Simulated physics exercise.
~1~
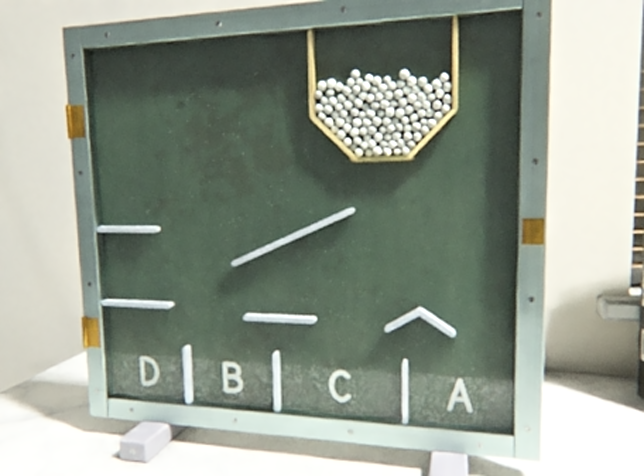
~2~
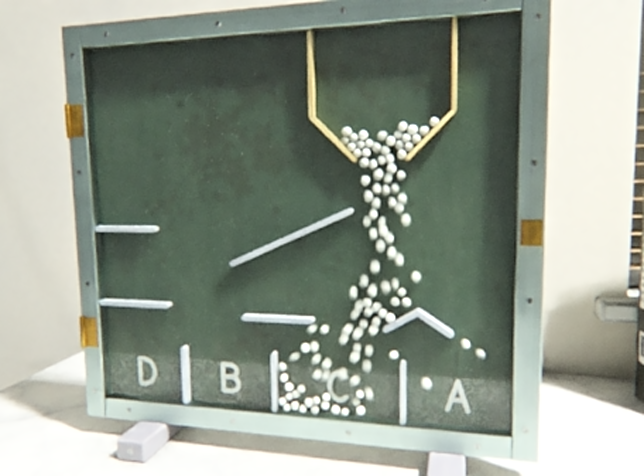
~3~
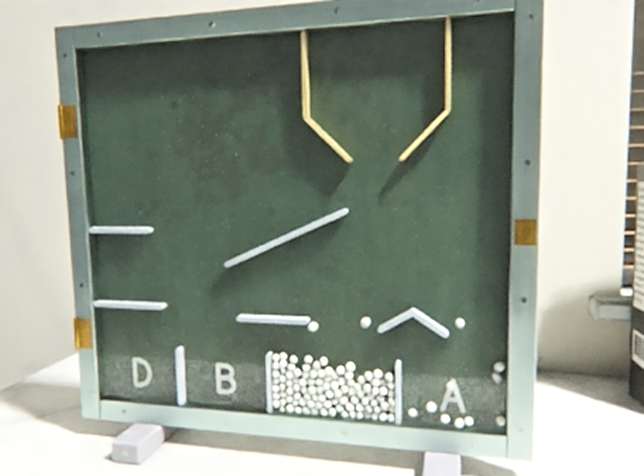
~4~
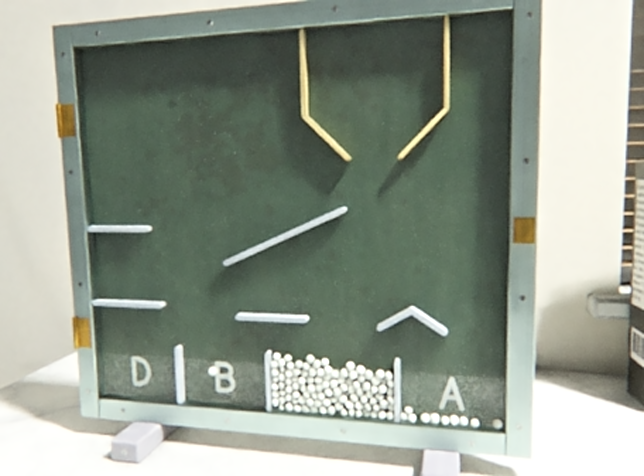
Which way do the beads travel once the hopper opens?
They move down, pouring from the hopper past the ledges toward the bins at the bottom of the board.
Small white beads sit heaped in a yellow-edged hopper near the top of a dark green upright board in a pale frame. The bottom of the hopper opens, and the beads pour out in a narrow stream, passing the right end of a slanted ledge. Lower down they scatter around a small peaked ledge, most dropping into the bin marked C while a few bounce toward A. The hopper empties and the last stray beads fall. At the end, C is packed with beads, a thin row lies along the floor of A, and D and B look almost entirely empty.
